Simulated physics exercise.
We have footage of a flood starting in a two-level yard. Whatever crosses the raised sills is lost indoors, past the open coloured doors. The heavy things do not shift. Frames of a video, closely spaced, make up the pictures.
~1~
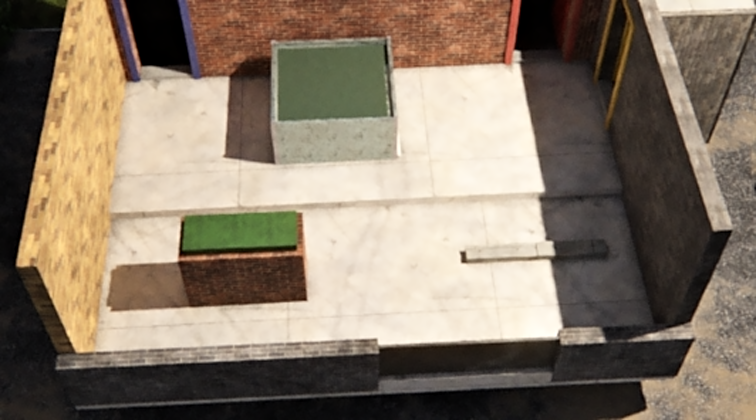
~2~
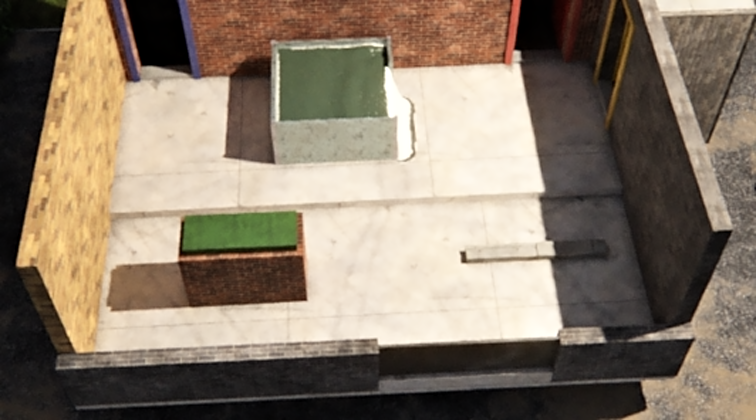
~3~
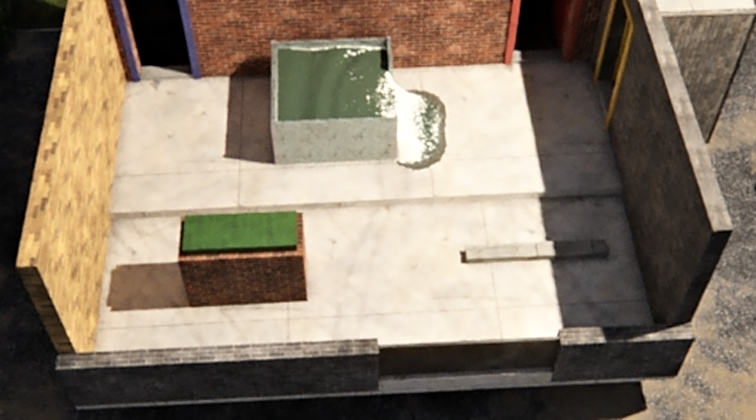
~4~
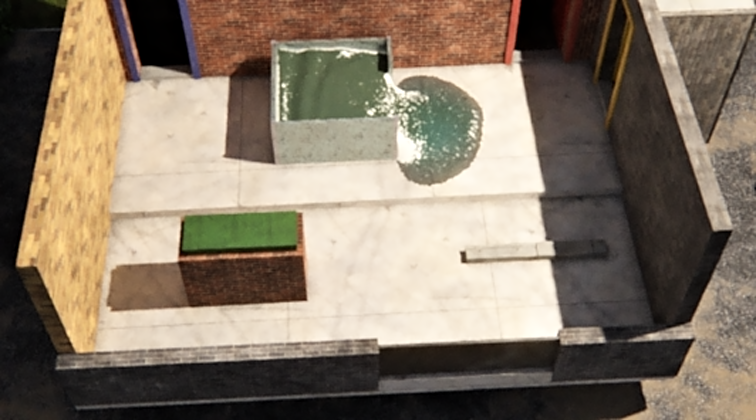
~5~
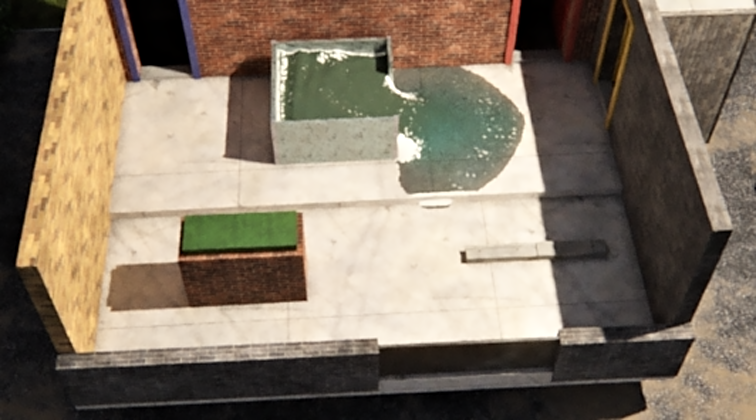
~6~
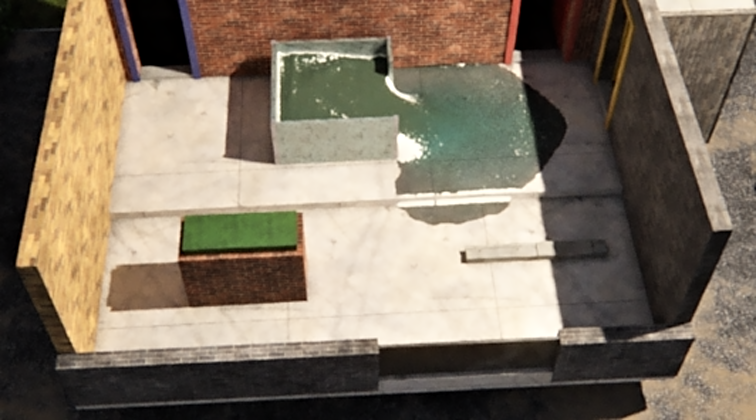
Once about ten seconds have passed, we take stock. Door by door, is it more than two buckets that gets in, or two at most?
Outcome: The red door sees more than two pails; the yellow door sees more than two pails; the blue door sees two pails or less.
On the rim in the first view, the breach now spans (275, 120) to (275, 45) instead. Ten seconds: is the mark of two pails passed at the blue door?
Note: Blue door crosses the line.
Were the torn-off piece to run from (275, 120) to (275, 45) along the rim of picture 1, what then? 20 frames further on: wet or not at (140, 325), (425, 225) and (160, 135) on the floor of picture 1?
Taking each in turn, they come out watered, kept dry, watered.
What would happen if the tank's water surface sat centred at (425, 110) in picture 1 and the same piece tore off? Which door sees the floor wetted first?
Door noted: The yellow one.
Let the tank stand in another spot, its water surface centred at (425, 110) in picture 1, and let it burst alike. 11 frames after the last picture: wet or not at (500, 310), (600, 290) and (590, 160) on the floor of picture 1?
Bone-dry, soaked, soaked.
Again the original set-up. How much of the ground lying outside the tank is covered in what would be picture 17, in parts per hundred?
Estimate: Near 35 %.
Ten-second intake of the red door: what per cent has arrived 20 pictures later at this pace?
Close to 50 out of every hundred.
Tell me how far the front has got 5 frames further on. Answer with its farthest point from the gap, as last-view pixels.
The wet edge reaches furthest near (622, 236).
A moment on, water covers 30 % of the floor; the red door wet at the sill, nothing in, the yellow door over two buckets in, the blue door not reached.
Next, water covers 35 % of the floor; the red door under two buckets in, the yellow door far over two buckets in, the blue door not reached.
Then, water covers 40 % of the floor; the red door over two buckets in, the yellow door far over two buckets in, the blue door not reached.
Later, water covers 70 % of the floor; the red door far over two buckets in, the yellow door far over two buckets in, the blue door not reached.
In the end, water covers 75 % of the floor; the red door far over two buckets in, the yellow door far over two buckets in, the blue door wet at the sill, nothing in.
